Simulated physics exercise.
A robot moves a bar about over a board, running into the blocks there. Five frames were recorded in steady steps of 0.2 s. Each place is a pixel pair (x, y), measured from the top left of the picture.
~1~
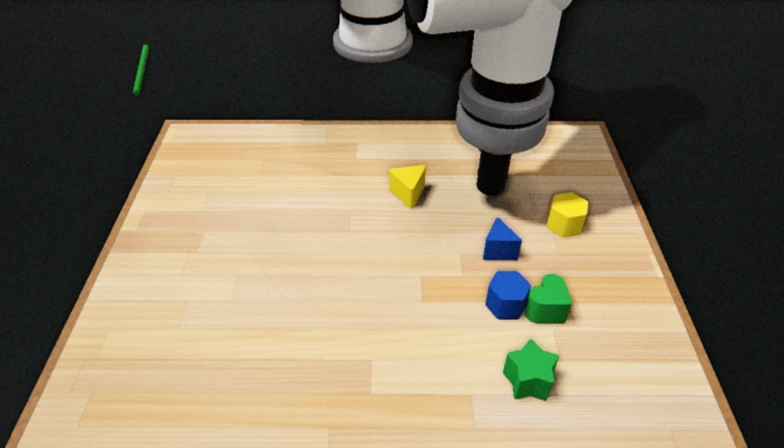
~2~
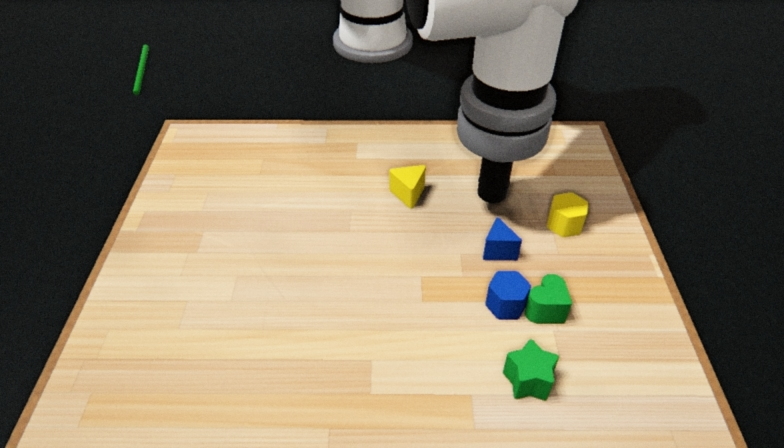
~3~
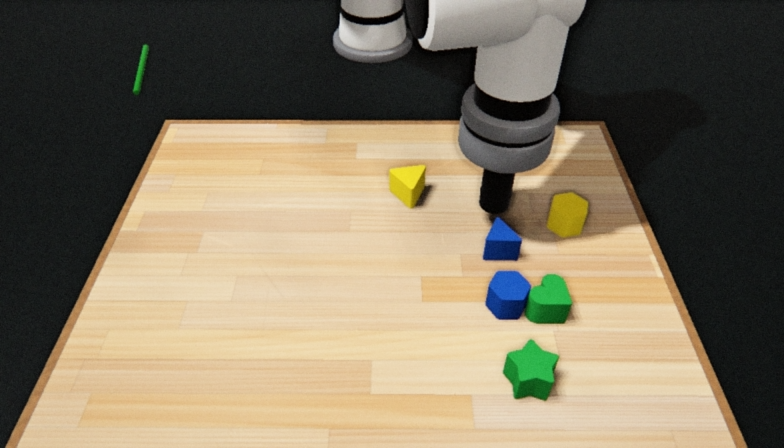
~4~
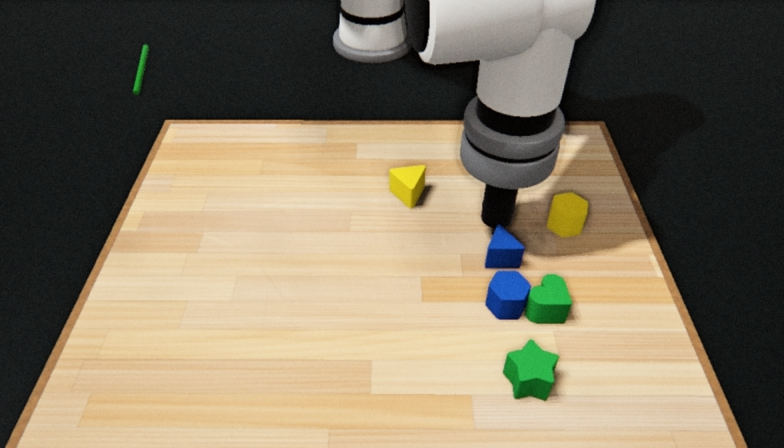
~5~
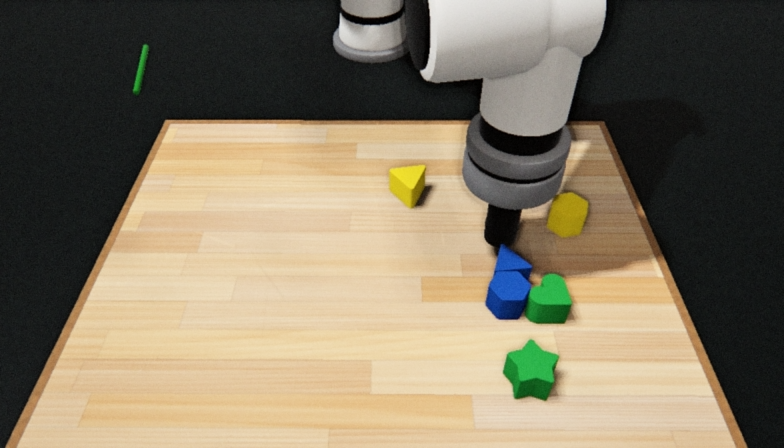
A robot arm lowered its black bar toward the near side of a wooden board and nudged the blue triangle up to the blue hexagon, while the green and yellow blocks stayed still.
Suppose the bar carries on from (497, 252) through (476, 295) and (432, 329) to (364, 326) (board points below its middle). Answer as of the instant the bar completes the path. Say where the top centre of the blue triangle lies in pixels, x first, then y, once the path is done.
Put as a pixel place, it's (489, 315).
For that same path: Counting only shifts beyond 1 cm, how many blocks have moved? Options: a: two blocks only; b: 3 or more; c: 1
Choice a: Two blocks only.
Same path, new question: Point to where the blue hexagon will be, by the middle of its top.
Its top centre is at about (528, 329).
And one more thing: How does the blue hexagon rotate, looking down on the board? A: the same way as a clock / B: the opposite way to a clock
Correct choice: B.
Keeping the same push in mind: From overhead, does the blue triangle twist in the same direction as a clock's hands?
No
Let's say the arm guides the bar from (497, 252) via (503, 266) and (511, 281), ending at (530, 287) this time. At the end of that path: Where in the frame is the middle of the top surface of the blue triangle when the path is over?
The answer is (525, 296).
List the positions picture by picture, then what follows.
Lower end of the bar (491, 187), tops of blocks, blue triangle (502, 232), blue hexagon (510, 285), green star block (534, 361), green heart block (552, 291), in the first picture.
Bar (492, 194), blocks as before, in the second picture.
Bar (494, 205), blocks as before, in the third picture.
Bar (496, 219), blue triangle (504, 239), in the fourth picture.
Bar (499, 238), blue triangle (510, 260), blue hexagon (510, 285), green star block (534, 361), green heart block (552, 291), in the fifth picture.
The first path, step by step. One third of the way, bar (478, 281); blue triangle (501, 301), turned 35° anticlockwise; blue hexagon (523, 324), turned 45° anticlockwise.
Two thirds of the way, bar (433, 315); blue triangle (489, 315), turned 85° anticlockwise; blue hexagon (528, 329), turned 65° anticlockwise; green star block (541, 365), turned 25° clockwise.
At the end, bar (363, 313); blue triangle (489, 315), turned 85° anticlockwise; blue hexagon (528, 329), turned 65° anticlockwise; green star block (541, 365), turned 25° clockwise; green heart block not moved.
